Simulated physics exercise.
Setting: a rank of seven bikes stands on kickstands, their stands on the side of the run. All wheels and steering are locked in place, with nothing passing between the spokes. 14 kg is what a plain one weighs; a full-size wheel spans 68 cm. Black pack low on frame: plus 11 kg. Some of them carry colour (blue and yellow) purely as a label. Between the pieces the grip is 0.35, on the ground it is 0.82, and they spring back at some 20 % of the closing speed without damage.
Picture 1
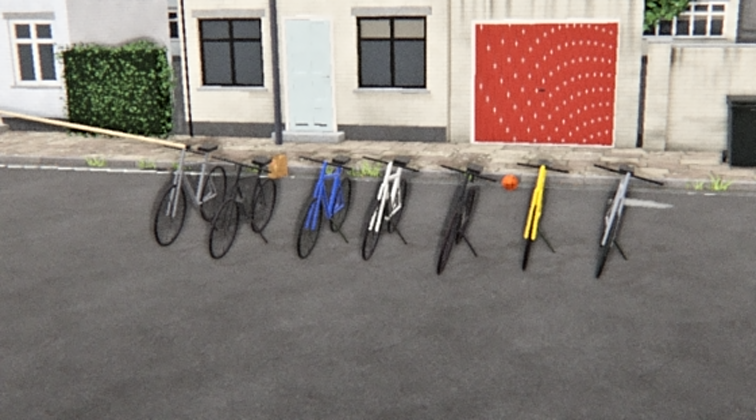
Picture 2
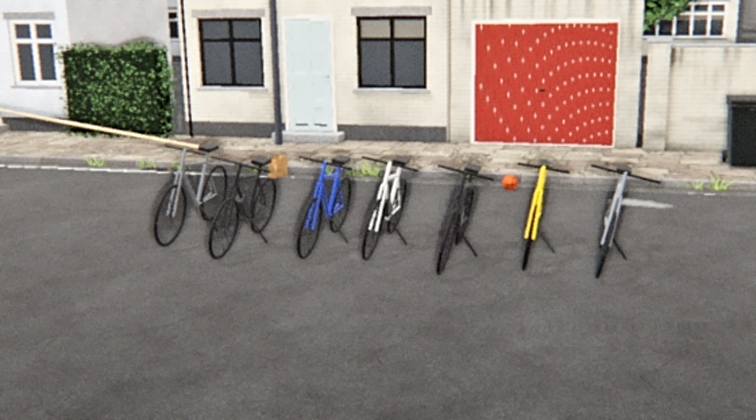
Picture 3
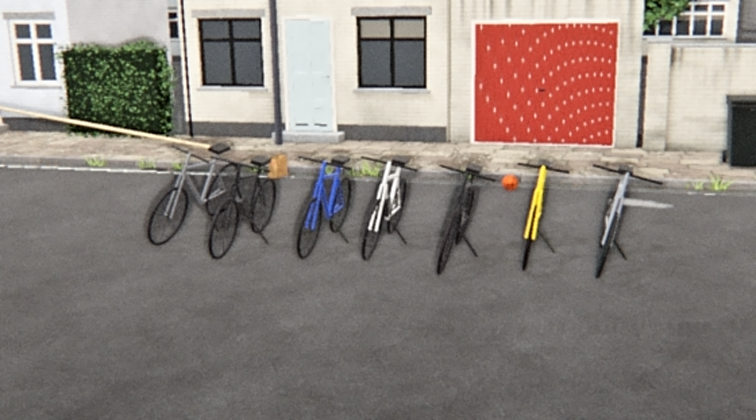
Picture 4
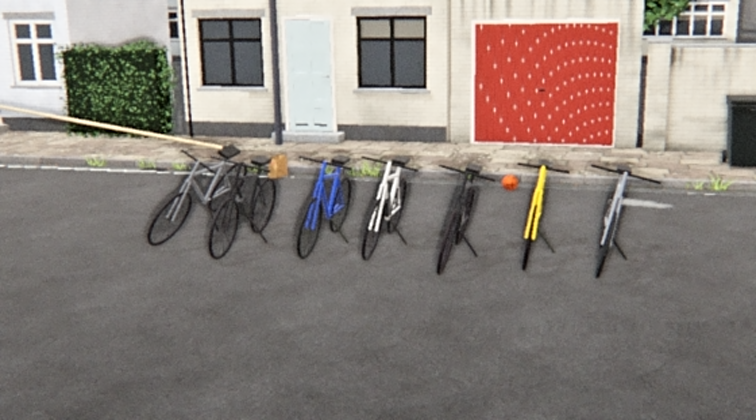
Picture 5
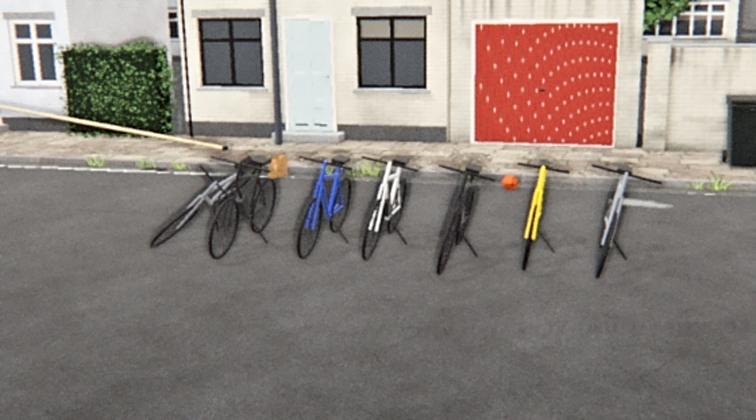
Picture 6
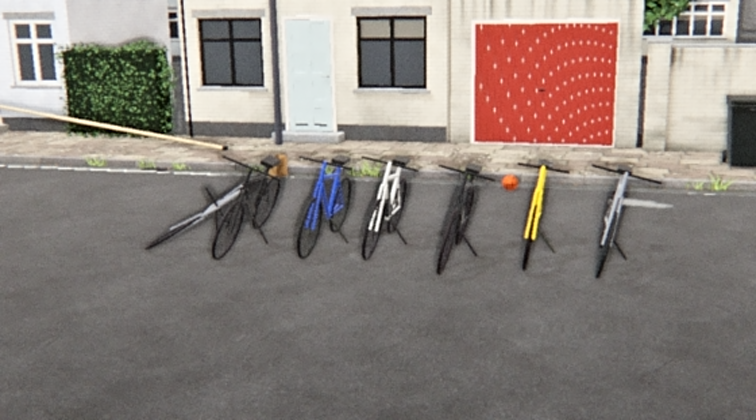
On a street, a pole pushes the leftmost bicycle, which leans over against the next one.
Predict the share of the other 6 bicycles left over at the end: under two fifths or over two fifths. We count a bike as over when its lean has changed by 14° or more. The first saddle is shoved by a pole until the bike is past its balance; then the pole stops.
The share left over is upwards of two fifths.
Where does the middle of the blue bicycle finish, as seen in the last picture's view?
Check around (397, 222) in the last image.
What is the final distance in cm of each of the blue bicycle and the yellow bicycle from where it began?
Blue: About 80 cm, yellow: About 80 cm.
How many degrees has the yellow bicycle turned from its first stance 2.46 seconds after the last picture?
Roughly 60°.
Then, 0.52 s after the last picture, 1 of the 6 other bicycles over; blue bicycle leaning 10°.
Then, 1.56 s after the last picture, 4 of the 6 other bicycles over; blue bicycle leaning 56°.
Then, 2.46 s after the last picture, 6 of the 6 other bicycles over; blue bicycle leaning 67°; yellow bicycle leaning 55°.
At rest, 6 of the 6 other bicycles over; yellow bicycle leaning 73°; blue bicycle leaning 67°. That is 100 per cent. Not one is left standing. As the last picture would show them, middles, yellow bicycle near (610, 232), blue bicycle near (397, 222).
